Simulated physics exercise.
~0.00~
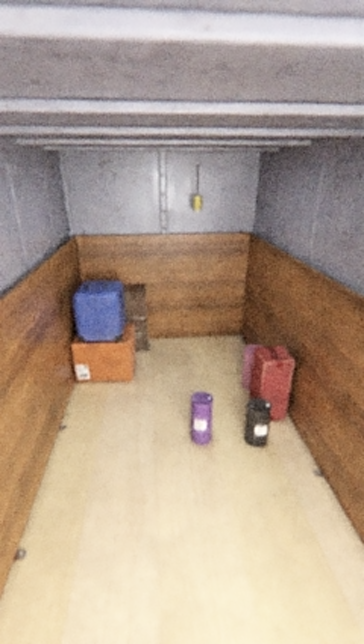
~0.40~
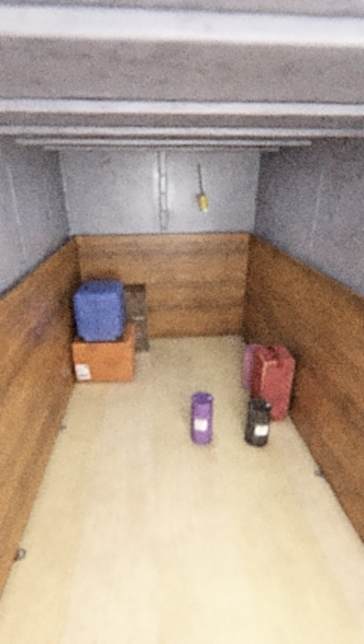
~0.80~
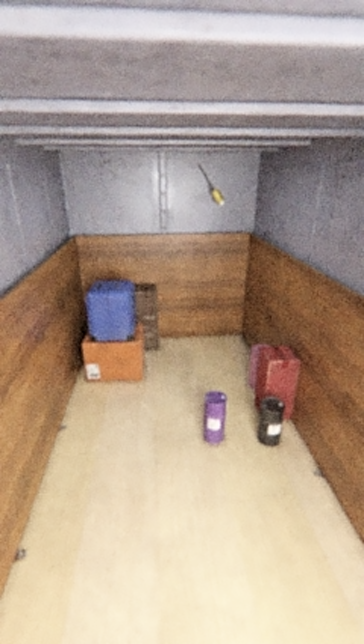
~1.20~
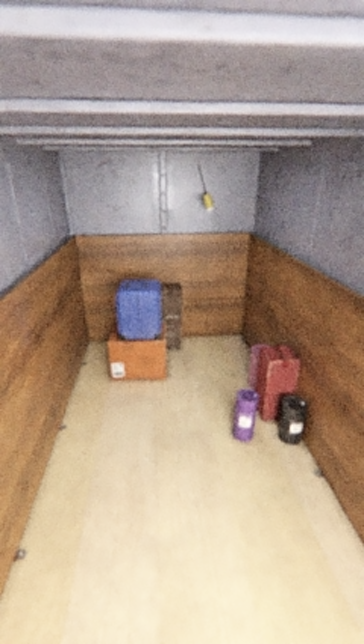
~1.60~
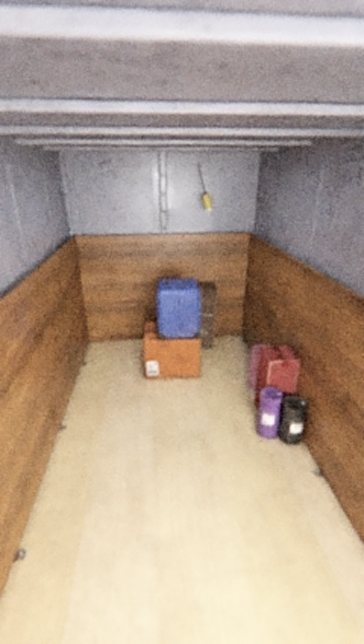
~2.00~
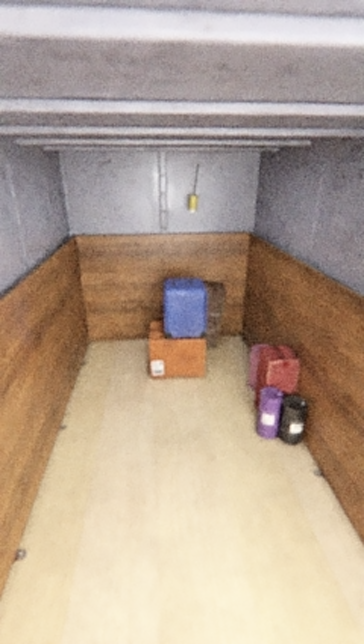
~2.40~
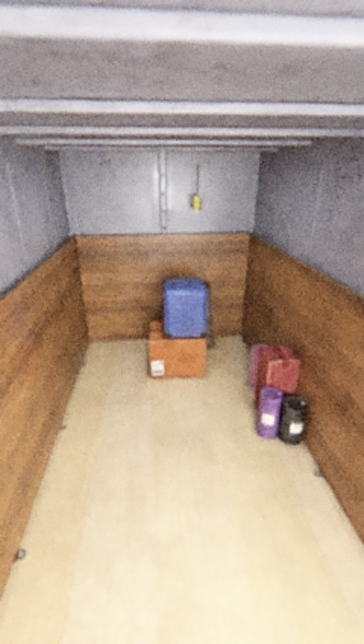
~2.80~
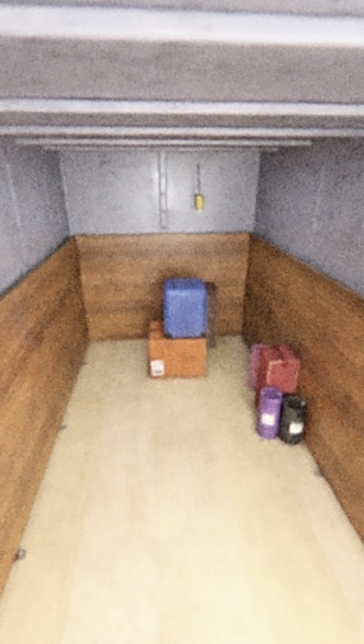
A blue case sits on an orange box at the left of a wood-lined cargo bay, seen from behind toward its front wall, with a brown box behind them. Purple and black canisters stand on the pale floor toward the right, near a red box and a pink canister, while a yellow object hangs overhead. The hanging object swings right, and the left-hand stack and both nearer canisters slide right. The black canister stops, then the purple one beside it. The stack slides a little farther and the brown box leans, then settles upright. Everything rests, the blue case still on the orange box.
